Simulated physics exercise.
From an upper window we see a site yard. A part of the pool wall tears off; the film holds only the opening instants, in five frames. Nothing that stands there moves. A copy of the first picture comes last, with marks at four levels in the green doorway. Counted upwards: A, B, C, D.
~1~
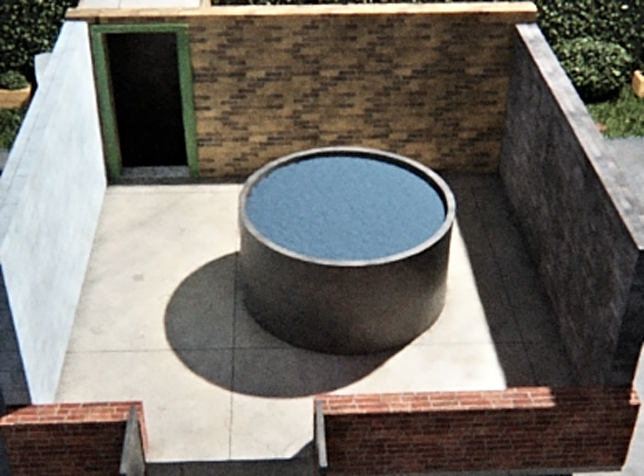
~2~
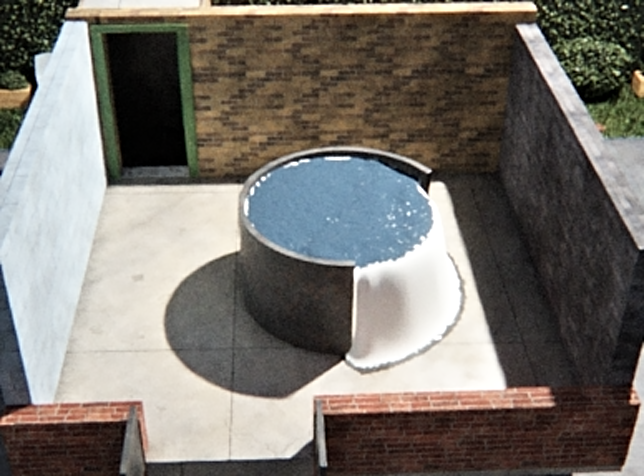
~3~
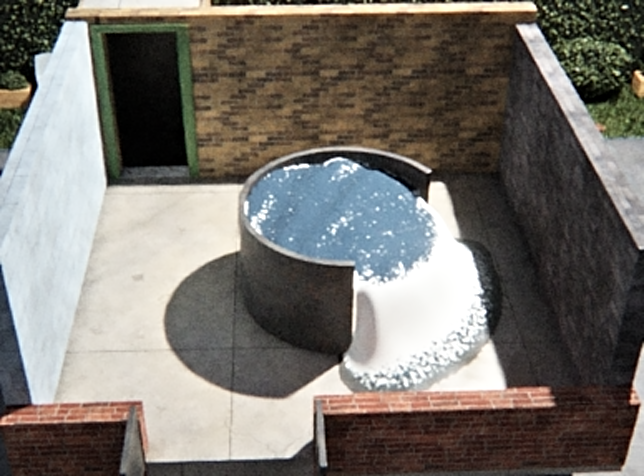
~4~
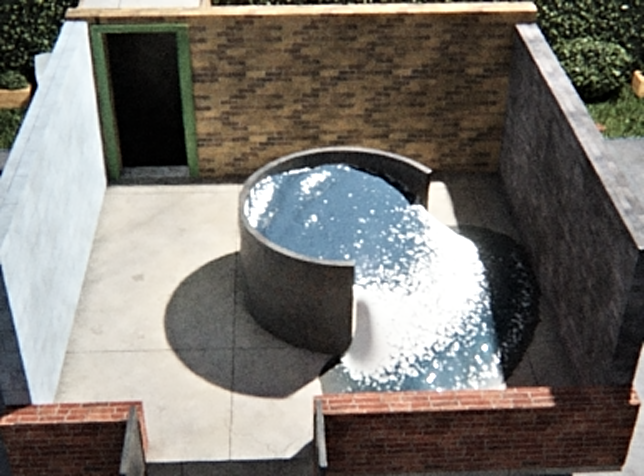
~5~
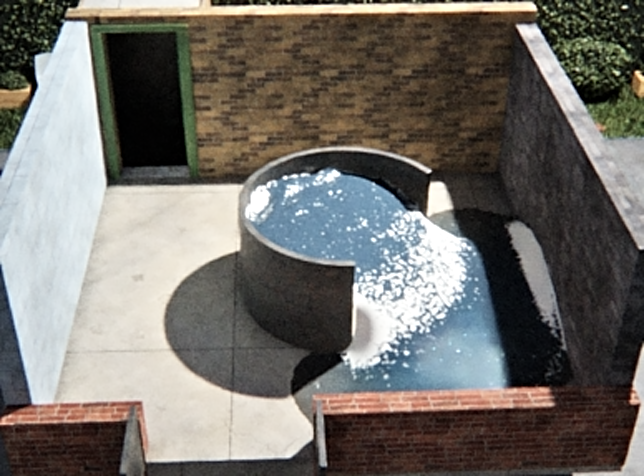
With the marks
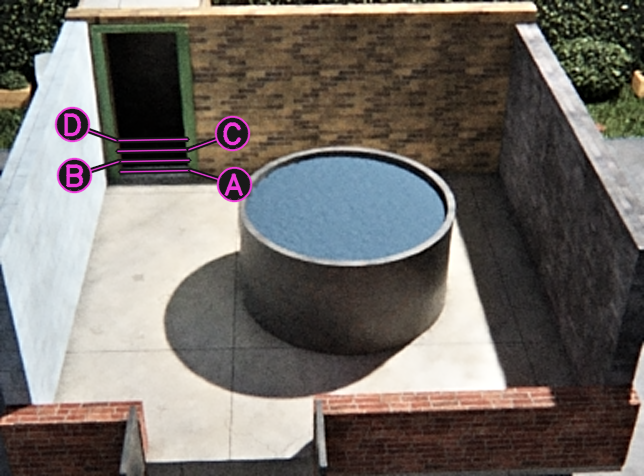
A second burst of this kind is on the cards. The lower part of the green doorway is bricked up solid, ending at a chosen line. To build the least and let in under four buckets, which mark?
That is mark B.
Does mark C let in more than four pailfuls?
No.
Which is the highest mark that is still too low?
That would be A.
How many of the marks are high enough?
Three of them.
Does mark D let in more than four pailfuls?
No, that is safe.
On the marked copy, A at (155, 171); B at (154, 160); C at (153, 150); D at (151, 139); from the bottom up A, B, C, D.
With A, some 20 bucketfuls get in.
With B, a bucket or two gets in.
With C, nothing gets over.
With D, nothing gets over.
